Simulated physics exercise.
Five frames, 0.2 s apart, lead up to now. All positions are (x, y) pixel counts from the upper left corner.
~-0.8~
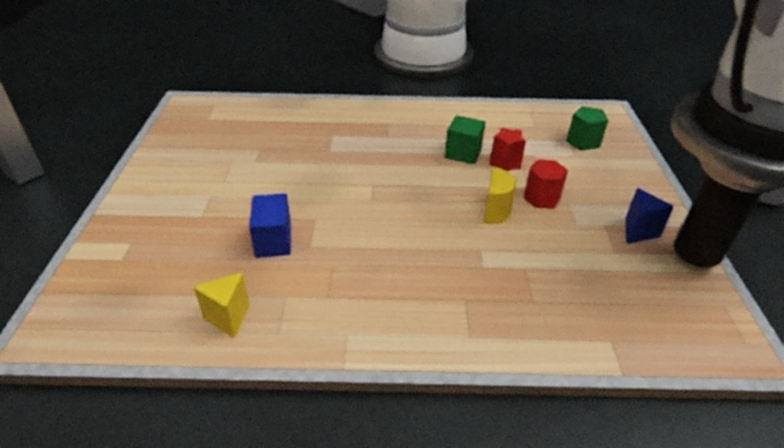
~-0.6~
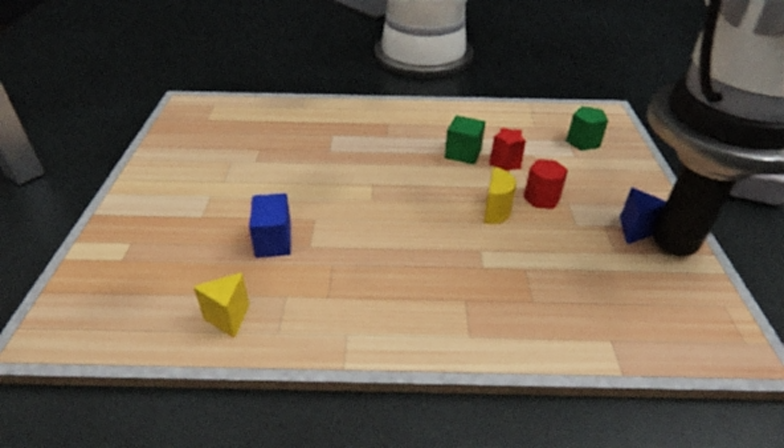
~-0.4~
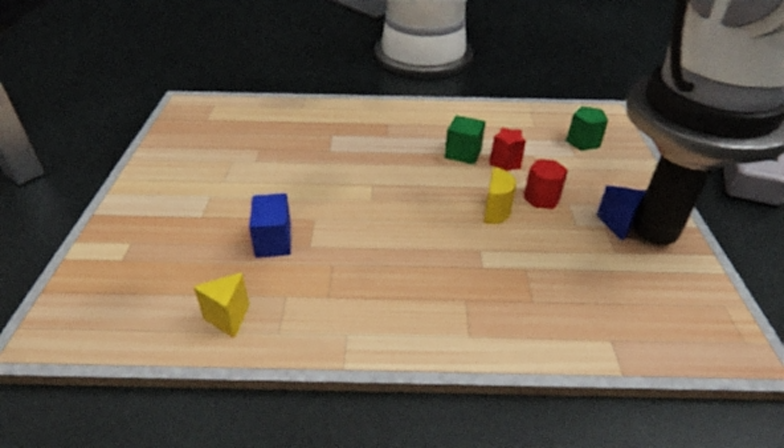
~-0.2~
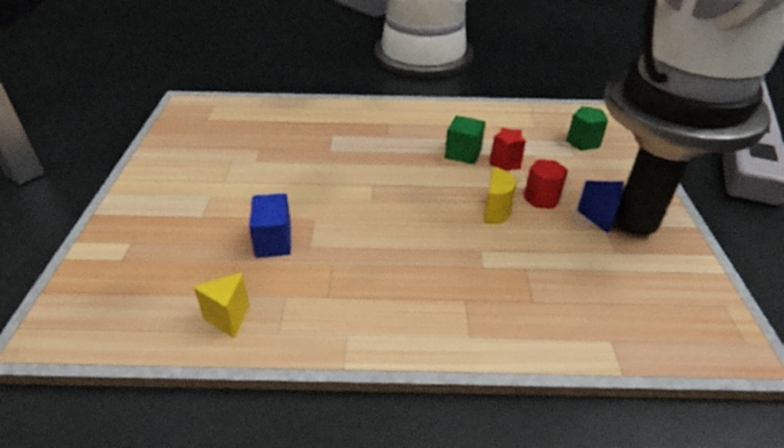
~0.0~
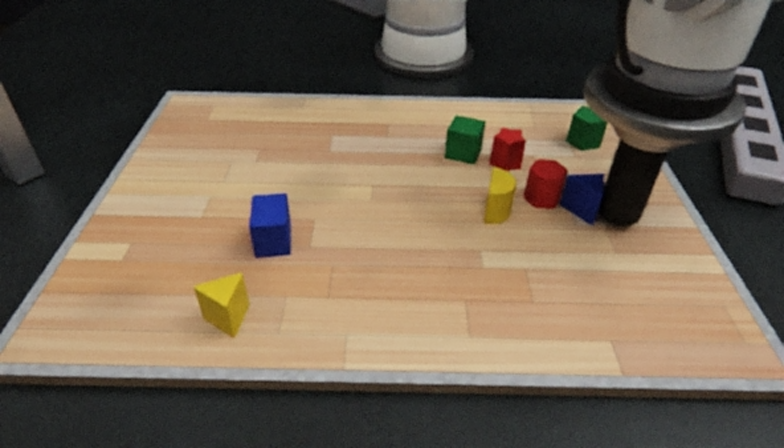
At the start, a robot arm's black bar stands at the right of a wooden board scattered with colored blocks, just beside a blue triangle. The bar moves left against the triangle, then pushes it a short way left and slightly back until it is beside the red six-sided block, while the other blocks stay still.
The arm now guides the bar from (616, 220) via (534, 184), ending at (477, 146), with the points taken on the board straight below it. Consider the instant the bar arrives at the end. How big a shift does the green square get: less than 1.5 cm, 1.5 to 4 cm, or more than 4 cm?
The answer here is from 1.5 to 4 cm.
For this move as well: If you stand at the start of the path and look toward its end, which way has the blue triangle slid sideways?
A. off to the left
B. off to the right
Letter A.
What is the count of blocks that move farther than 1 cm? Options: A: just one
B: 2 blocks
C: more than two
C: More than two.
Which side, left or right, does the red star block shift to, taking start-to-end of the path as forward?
Seen from start to end, it moves right.
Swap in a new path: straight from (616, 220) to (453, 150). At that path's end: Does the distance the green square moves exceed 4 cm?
Yes
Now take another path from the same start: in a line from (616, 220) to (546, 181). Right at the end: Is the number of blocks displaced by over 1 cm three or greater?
I'd say no.
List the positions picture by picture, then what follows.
Bar's lower end (697, 253); green square (467, 125); red star block (511, 135); red six-sided block (549, 168); blue triangle (650, 202), in the first frame.
Bar (676, 241); blue triangle (647, 200), in the second frame.
Bar (656, 231); blue triangle (629, 195), in the third frame.
Bar (636, 222); blue triangle (610, 188), in the fourth frame.
Bar (618, 213); green square (467, 125); red star block (511, 135); red six-sided block (549, 168); blue triangle (591, 180), in the fifth frame.
On the path given first. One third of the way, bar (562, 189); red six-sided block (503, 155), turned 45° clockwise; blue triangle (533, 164), turned 40° anticlockwise.
Two thirds of the way, bar (512, 166); red star block (497, 128); red six-sided block (480, 152), turned 70° clockwise; blue triangle (508, 161), turned 60° anticlockwise.
At the end, bar (478, 140); green square (442, 116), turned 50° anticlockwise; red star block (468, 104); red six-sided block (480, 152), turned 70° clockwise; blue triangle (508, 161), turned 60° anticlockwise.
